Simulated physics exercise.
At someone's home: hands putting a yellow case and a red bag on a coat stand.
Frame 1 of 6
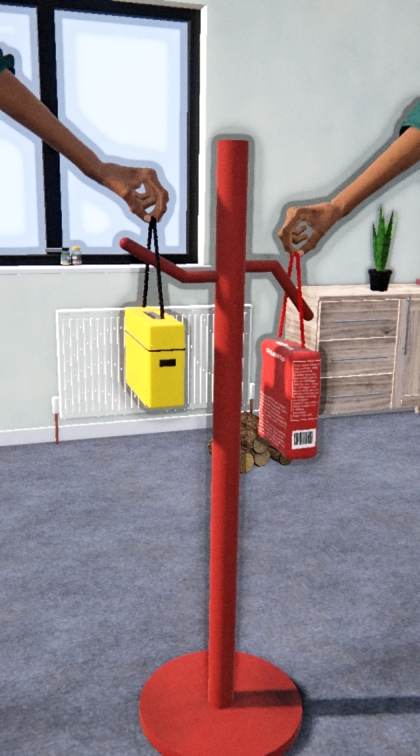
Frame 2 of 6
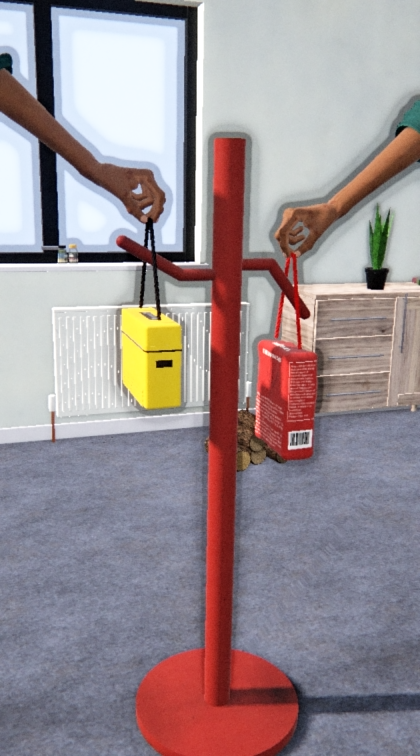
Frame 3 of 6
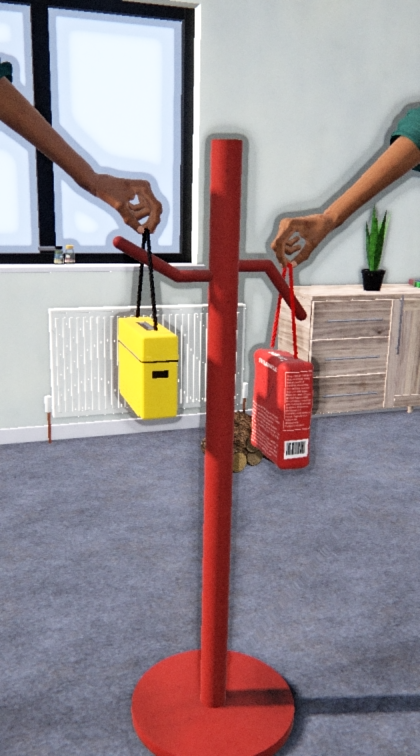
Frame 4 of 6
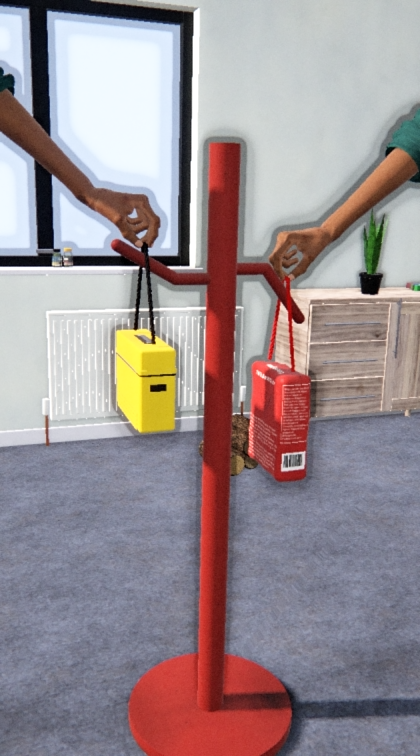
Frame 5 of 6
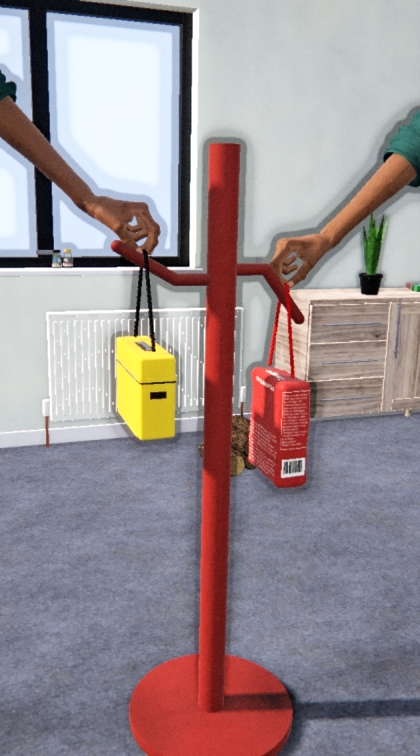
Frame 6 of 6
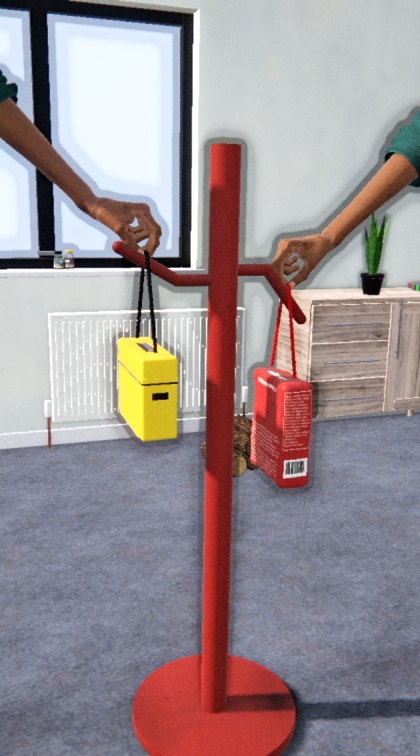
Two hands lower a yellow case and a red bag slightly on a red stand.
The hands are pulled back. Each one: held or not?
In order: I'd predict the yellow case will stay aloft, I'd predict the red bag will not stay aloft.
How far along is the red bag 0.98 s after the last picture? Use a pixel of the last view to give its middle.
Near (224, 698).
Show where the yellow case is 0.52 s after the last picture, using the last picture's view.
Position then: (212, 397).
Then, 0.52 s on from there, yellow case still up near (212, 397); red bag on the floor near (246, 662).
Then, 0.98 s on from there, yellow case still up near (191, 402); red bag on the floor near (224, 698).
In the end, yellow case still up near (215, 398); red bag on the floor near (224, 698). The yellow case stays hanging and the red bag drops to the floor.
